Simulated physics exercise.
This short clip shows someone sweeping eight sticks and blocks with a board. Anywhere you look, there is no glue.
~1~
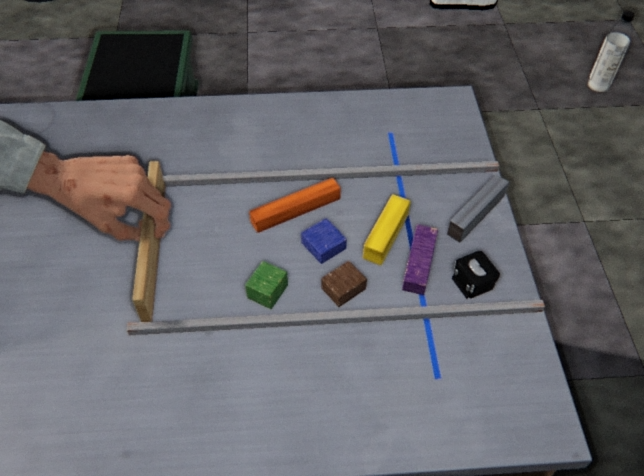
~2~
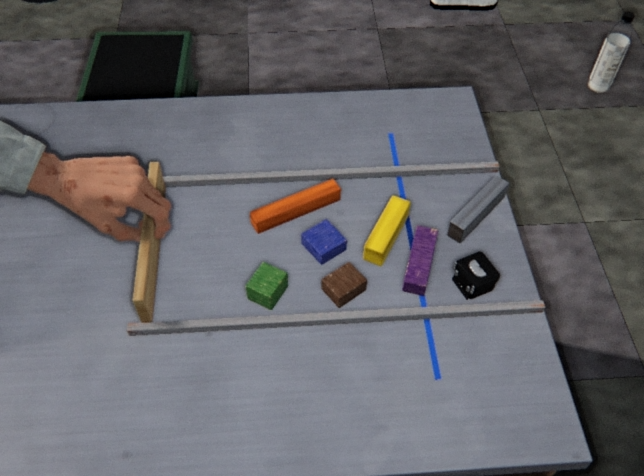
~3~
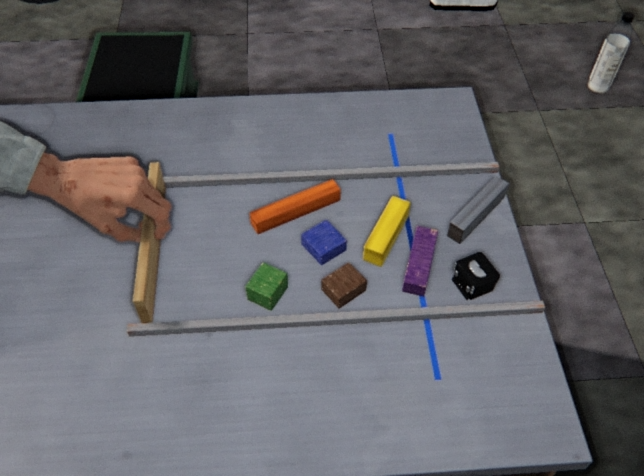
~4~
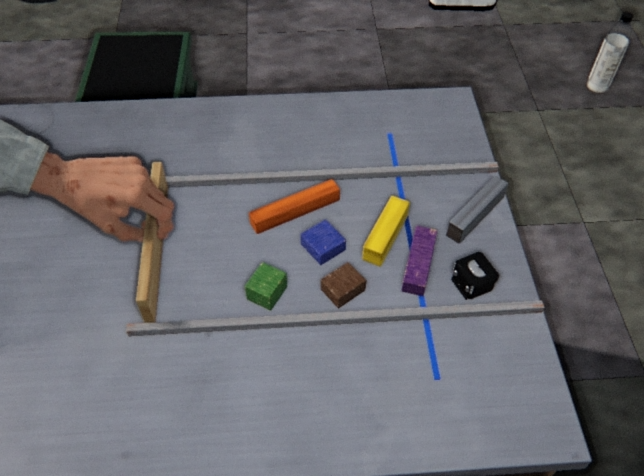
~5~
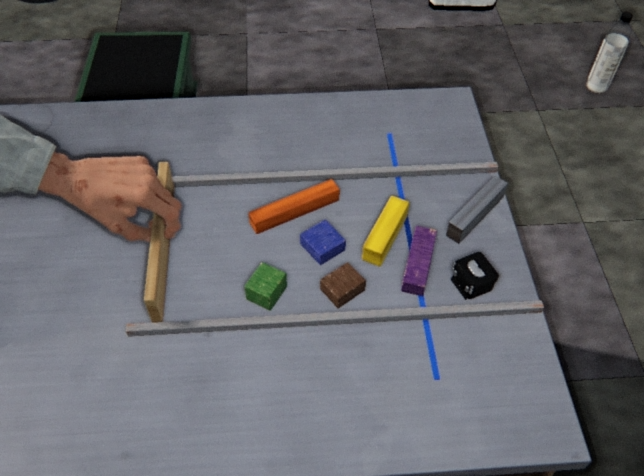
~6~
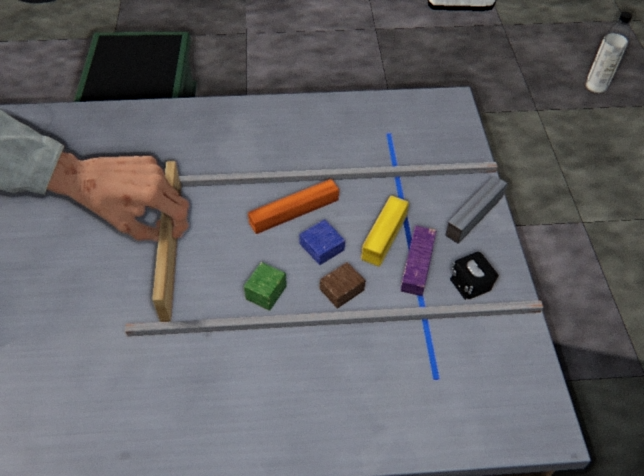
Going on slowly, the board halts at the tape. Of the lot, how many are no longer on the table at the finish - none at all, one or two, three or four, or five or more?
By the finish, none at all are off it.
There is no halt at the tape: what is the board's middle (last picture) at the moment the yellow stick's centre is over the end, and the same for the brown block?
The middle is at (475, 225) when it's the yellow stick, and at (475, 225) when it's the brown block.
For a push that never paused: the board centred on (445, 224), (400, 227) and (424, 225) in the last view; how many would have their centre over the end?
First 2, next 0, last 1.
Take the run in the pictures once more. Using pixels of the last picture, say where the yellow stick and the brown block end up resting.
The first one ends at (453, 235), the second at (467, 287).
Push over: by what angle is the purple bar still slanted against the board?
About 10° out of line.
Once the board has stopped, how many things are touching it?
The count in contact is 3.
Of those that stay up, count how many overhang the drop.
The count is 2.
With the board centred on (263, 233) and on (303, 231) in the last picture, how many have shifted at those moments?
Tally: First 2; then 4.
Soon after, none off yet; grey stick at rest near (477, 209); black case at rest near (474, 277); purple bar at rest near (419, 260).
After that, none off yet; grey stick moving near (481, 208); black case displaced a little near (491, 276); purple bar displaced a little near (453, 258).
In the end, the number that fall off is zero.
